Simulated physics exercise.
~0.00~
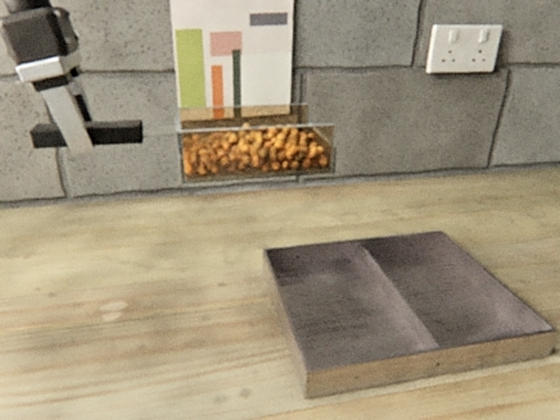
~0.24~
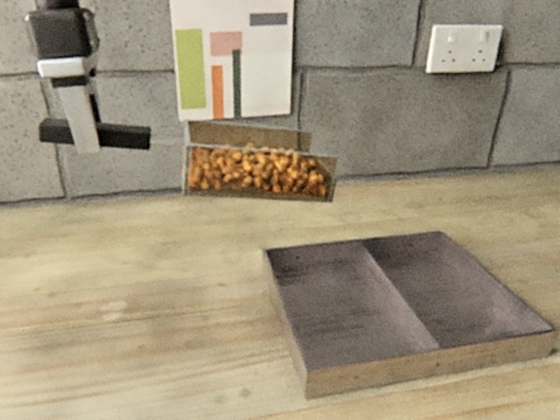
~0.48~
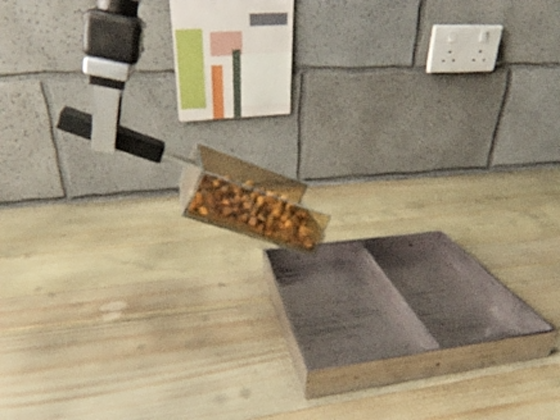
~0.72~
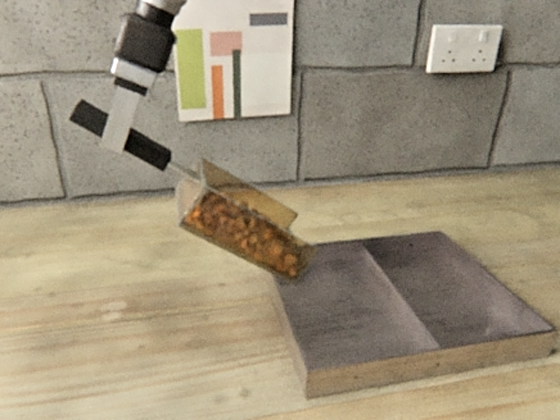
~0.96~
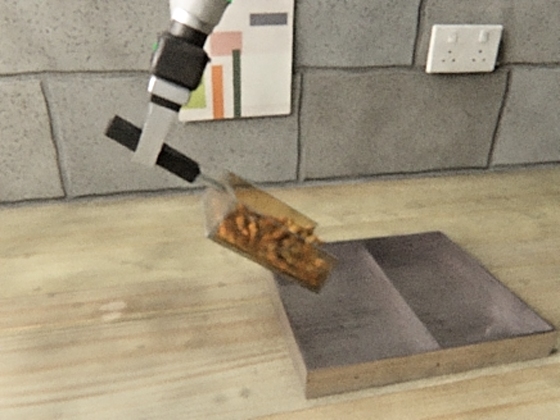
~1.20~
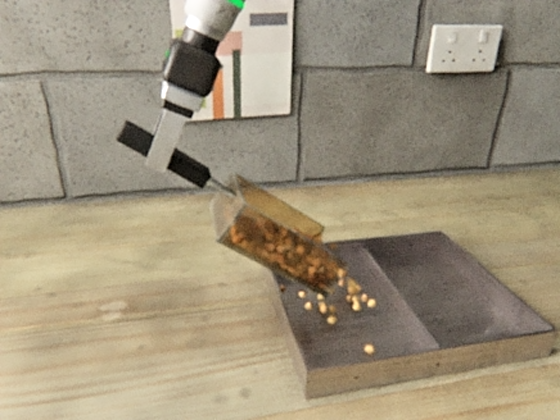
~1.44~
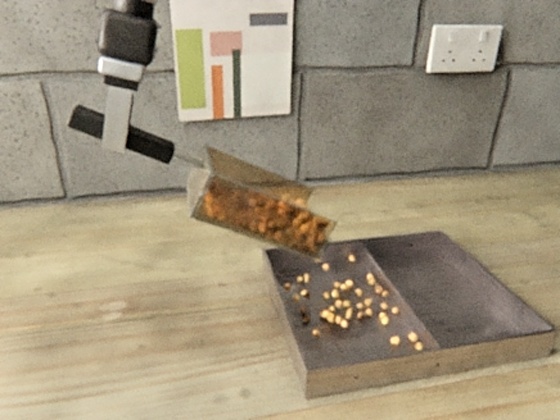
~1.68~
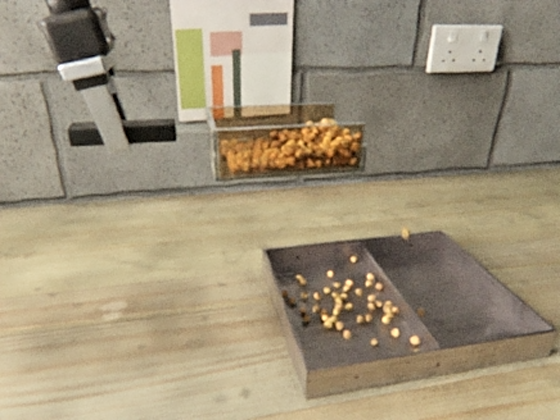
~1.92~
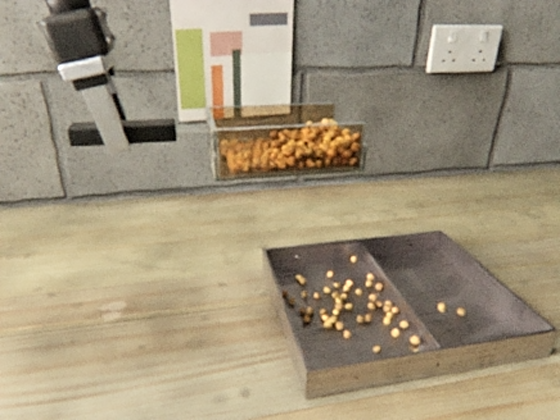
A robot arm tipped a clear box of chickpeas over a dark divided tray, spilling some into the left section, then leveled and lifted it, leaving most still inside and a couple of stray ones in the right section.
